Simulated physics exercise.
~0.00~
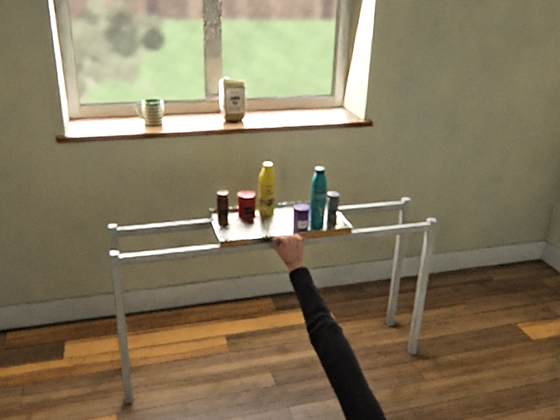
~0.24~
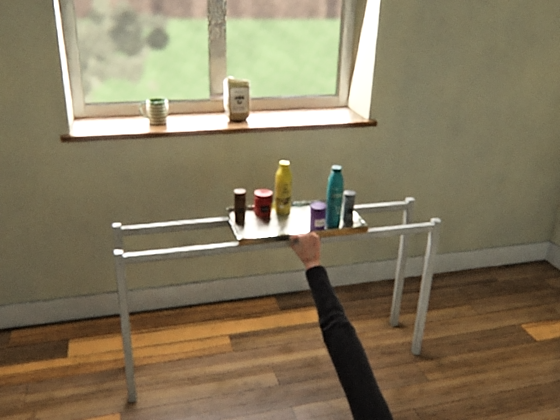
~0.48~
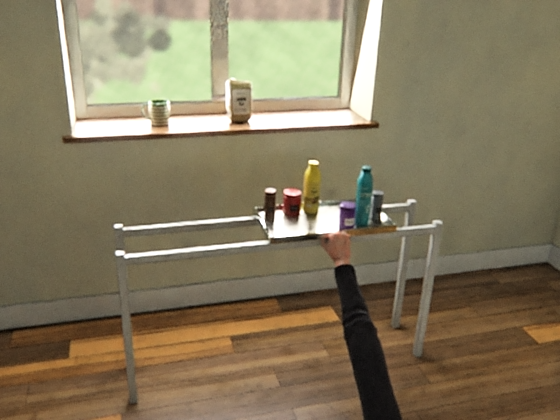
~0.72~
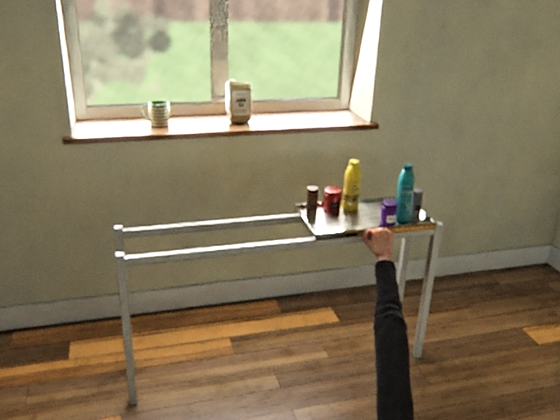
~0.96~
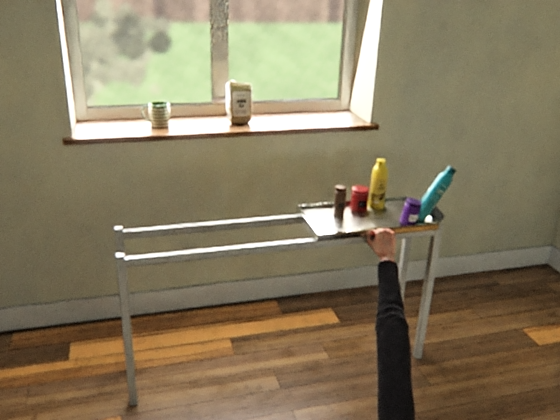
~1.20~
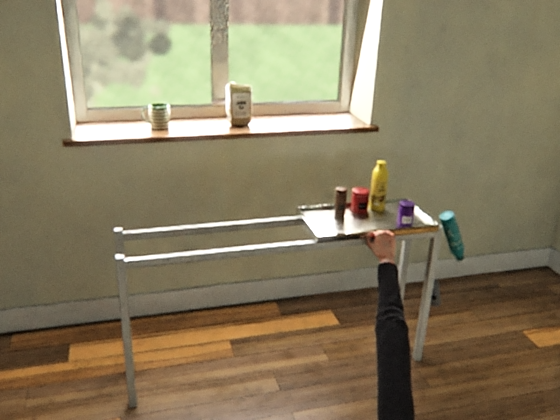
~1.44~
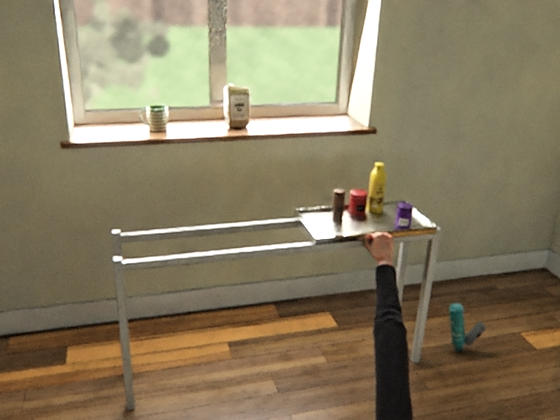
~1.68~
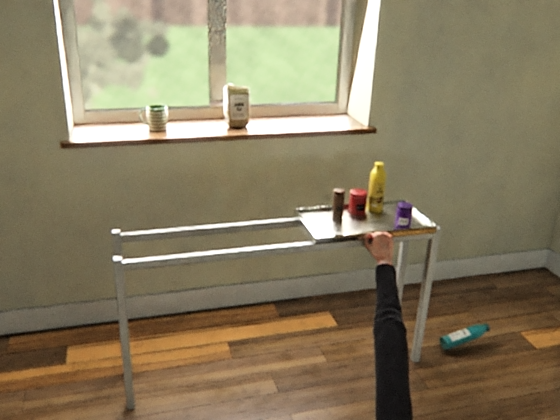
A tray pushed by a dark-sleeved arm slides right along a white metal frame beneath a bright window, seen from slightly above in a wood-floored room. It carries a brown shaker, a red jar, a yellow bottle, a purple jar, a turquoise bottle and a grey shaker at the right end. At the right end of the rails the tray stops abruptly, and the things on it shift right. The turquoise bottle tips over the edge and drops with the grey shaker. The turquoise bottle ends lying on the floor, while the brown shaker, red jar, yellow bottle and purple jar remain standing on the tray.
